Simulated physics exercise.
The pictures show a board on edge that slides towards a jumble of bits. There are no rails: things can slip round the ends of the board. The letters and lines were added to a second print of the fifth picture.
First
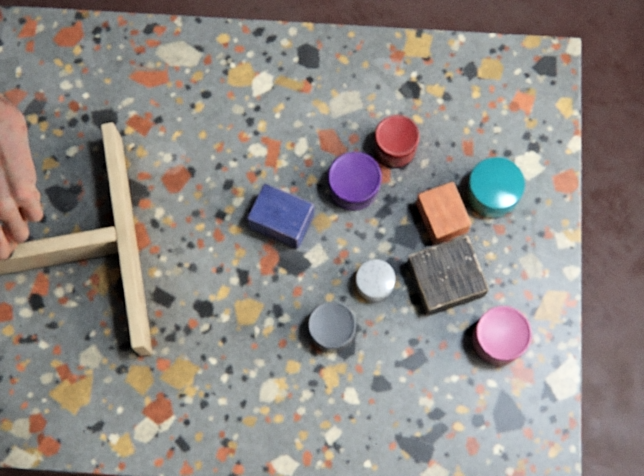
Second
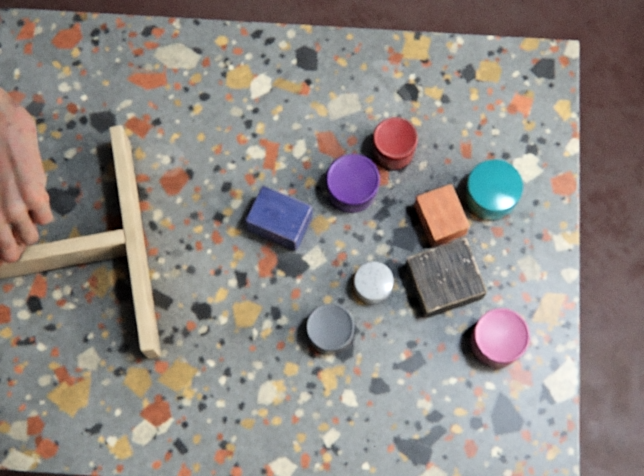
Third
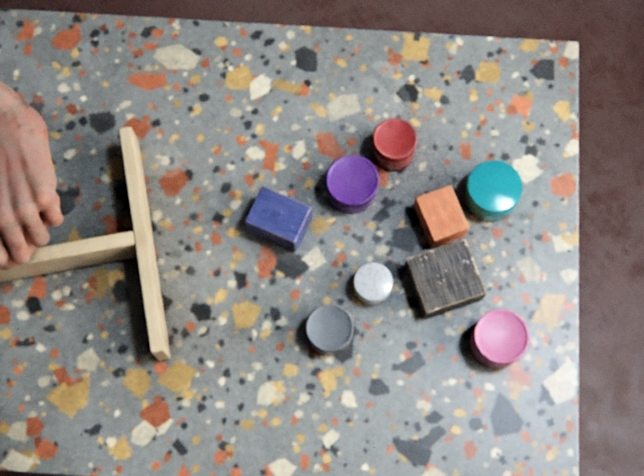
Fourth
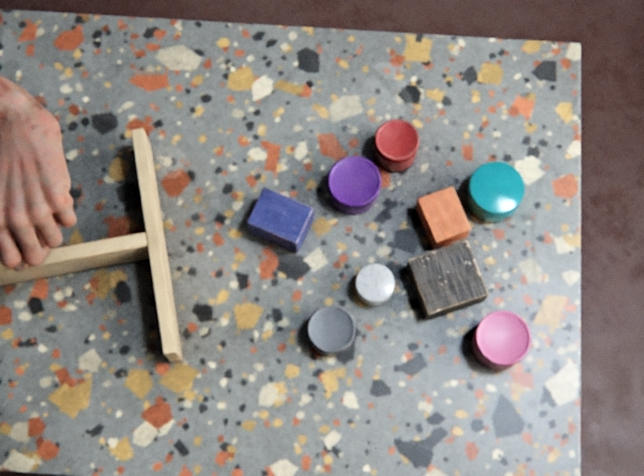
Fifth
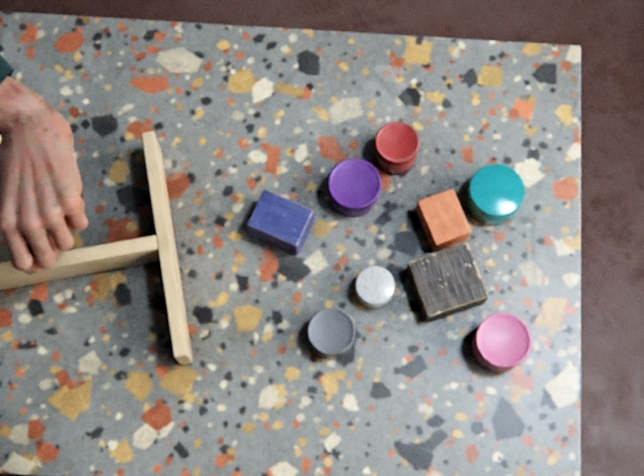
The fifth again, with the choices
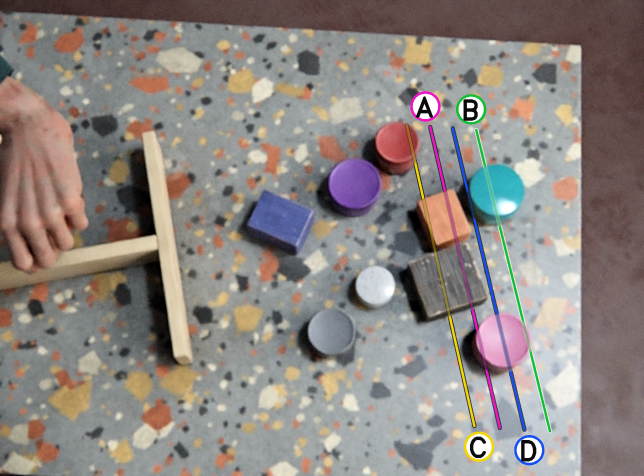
A hand at the left edge holds a pale wooden T-shaped pusher on a speckled terrazzo tabletop, seen from above. To the right sit a blue block, purple, red, teal, pink, grey and whitish round pieces, an orange block and a dark block. The hand slides the upright board steadily rightward towards the pieces, which stay in place, while the view wavers very slightly.
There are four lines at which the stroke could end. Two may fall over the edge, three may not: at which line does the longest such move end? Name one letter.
The farthest such stop is B.
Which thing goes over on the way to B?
The turquoise pot.
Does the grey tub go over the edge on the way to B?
No.
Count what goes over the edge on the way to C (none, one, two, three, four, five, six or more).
By then, none.
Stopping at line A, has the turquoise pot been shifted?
Yes.
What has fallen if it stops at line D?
The turquoise pot.
On the marked copy, A at (464, 271); B at (512, 274); C at (439, 269); D at (487, 272).
Following B. Soon after the start, board (289, 249); purple jar (360, 186); blue block (325, 222).
Later, board (415, 257); turquoise pot (525, 189); black block (494, 274).
In the end, board (513, 263); turquoise pot over the edge; black block (583, 260); one fallen.
As for the rest, A is within the limit but short; C is within the limit but short; D is within the limit but short.
